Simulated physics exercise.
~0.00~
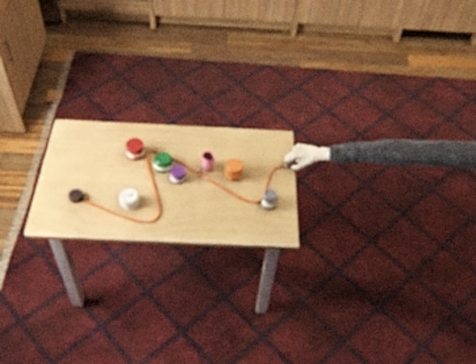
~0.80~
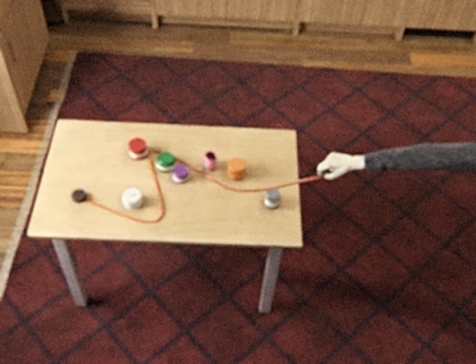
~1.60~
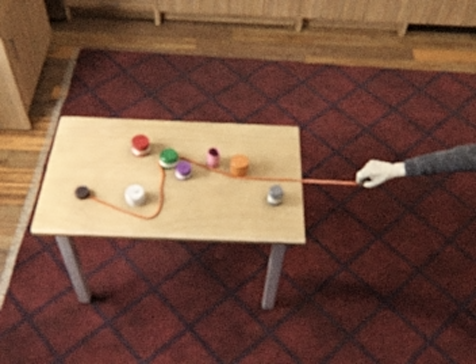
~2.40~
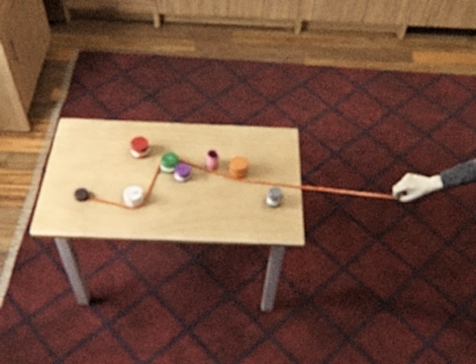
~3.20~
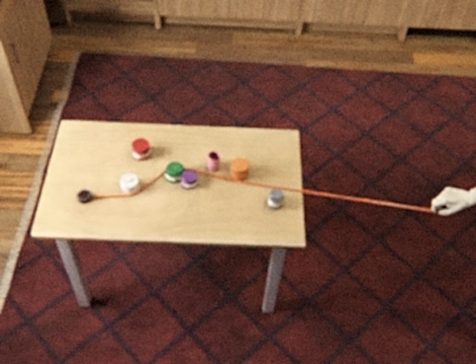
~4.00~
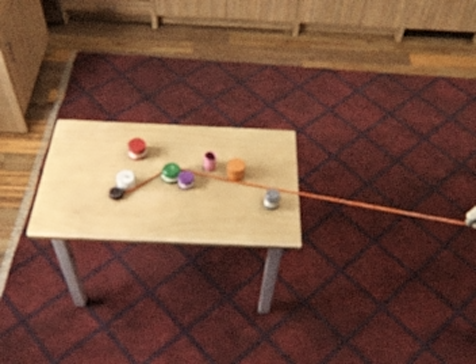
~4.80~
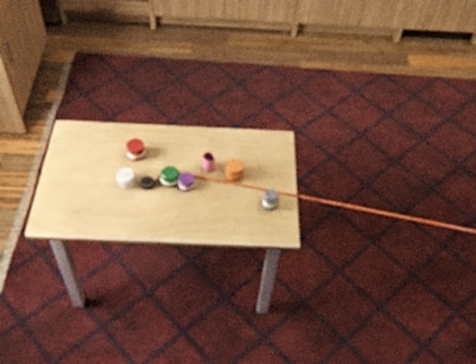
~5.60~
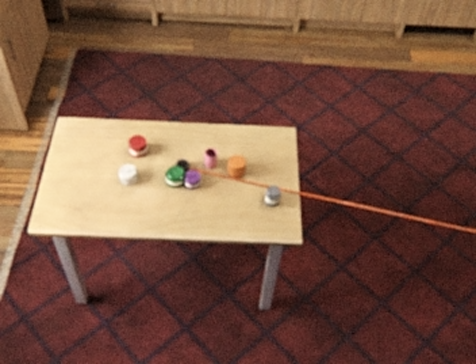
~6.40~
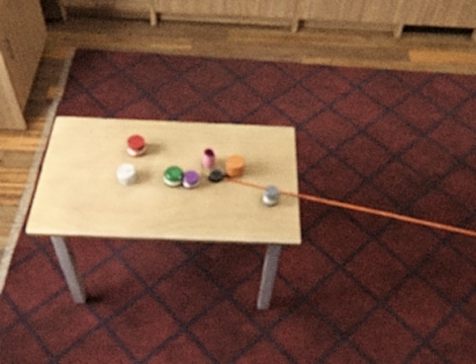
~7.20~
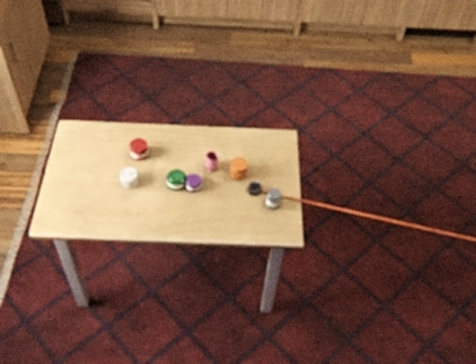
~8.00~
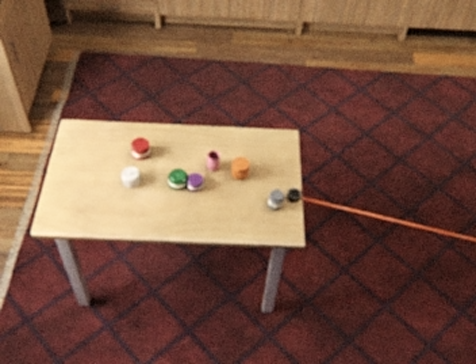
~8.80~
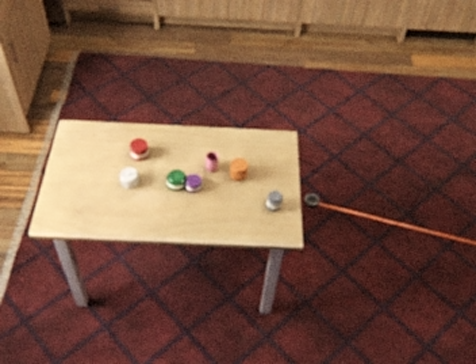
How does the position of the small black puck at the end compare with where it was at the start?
At the start the black puck sits near the left end of the table. By the end it is off the tabletop, just beyond the right edge, still on the orange cord.
